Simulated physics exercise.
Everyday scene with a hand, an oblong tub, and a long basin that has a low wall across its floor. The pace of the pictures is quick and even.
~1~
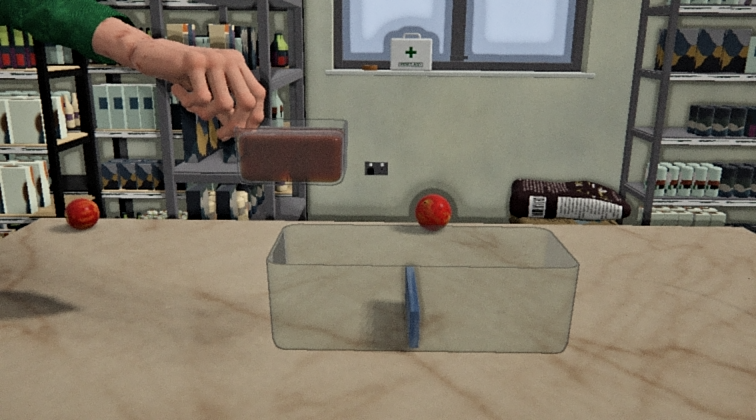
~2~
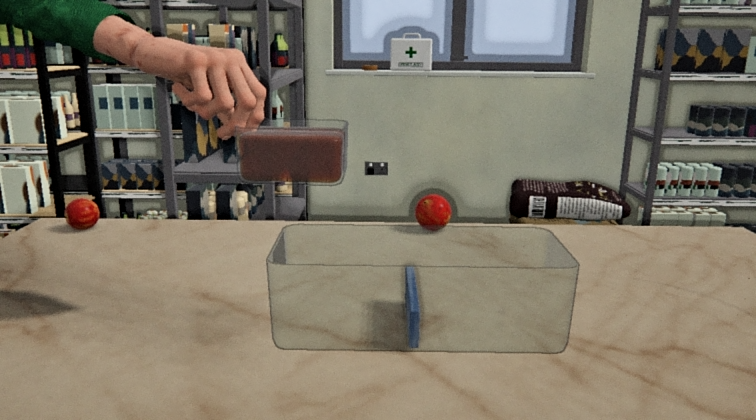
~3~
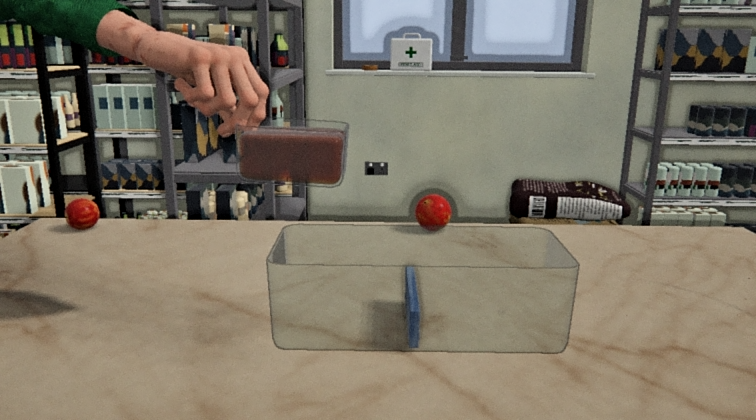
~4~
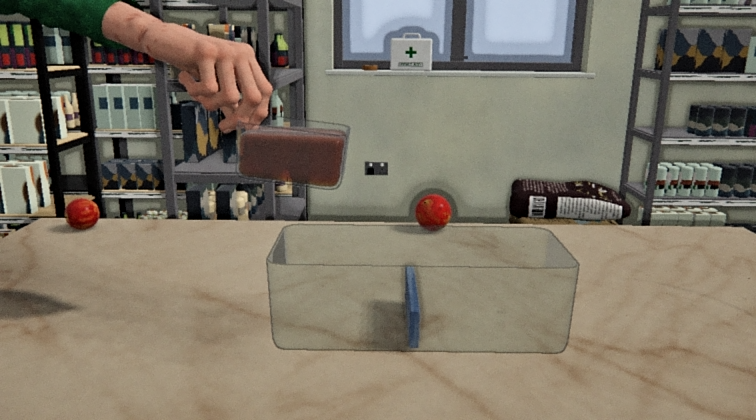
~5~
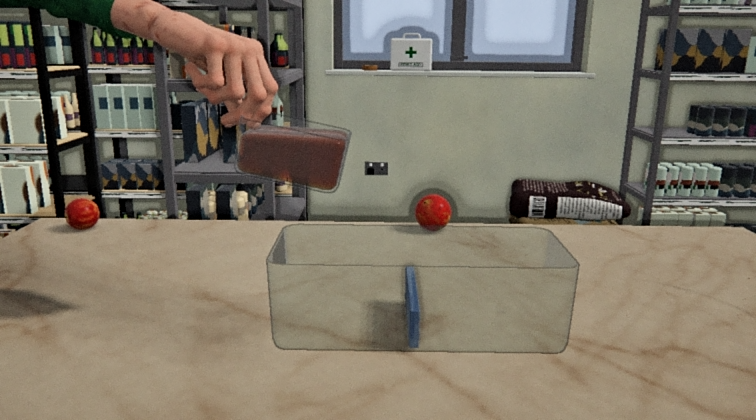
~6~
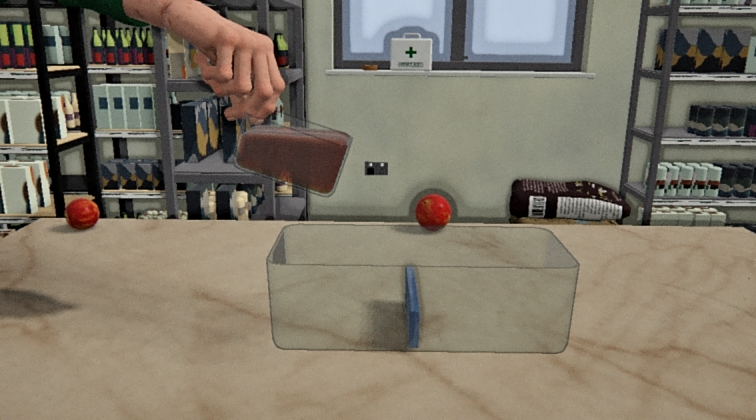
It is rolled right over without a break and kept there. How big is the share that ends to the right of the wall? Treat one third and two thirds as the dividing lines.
By the end, under a third sits to the right of the wall.
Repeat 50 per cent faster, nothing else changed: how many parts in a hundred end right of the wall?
Close to 5 out of every hundred.
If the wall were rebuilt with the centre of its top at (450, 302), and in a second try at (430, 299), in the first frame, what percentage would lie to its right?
About 15 per cent on the first try, and 10 per cent on the second.
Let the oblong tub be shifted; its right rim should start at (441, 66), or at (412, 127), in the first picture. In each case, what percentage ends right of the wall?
It comes to 95 % the first time and 85 % the second.
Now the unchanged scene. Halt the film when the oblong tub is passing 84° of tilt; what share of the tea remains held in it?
Roughly 30 %.
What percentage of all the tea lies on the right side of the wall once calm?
It works out to around 10 percent.
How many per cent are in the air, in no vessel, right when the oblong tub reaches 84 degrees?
It's about 40 per cent.
A moment on, the oblong tub is tipped on its side and 30 per cent is still to pour, 27 is left of the wall and 4 right of it.
Next, the oblong tub is tipped right over and 3 per cent is still to pour, 80 is left of the wall and 11 right of it.
Then the oblong tub is tipped right over and 0 per cent is still to pour, 87 is left of the wall and 12 right of it.
Later the oblong tub is tipped right over and 0 per cent is still to pour, 87 is left of the wall and 12 right of it.
Finally, 87 per cent lies left of the wall, 12 right of it and 1 outside.
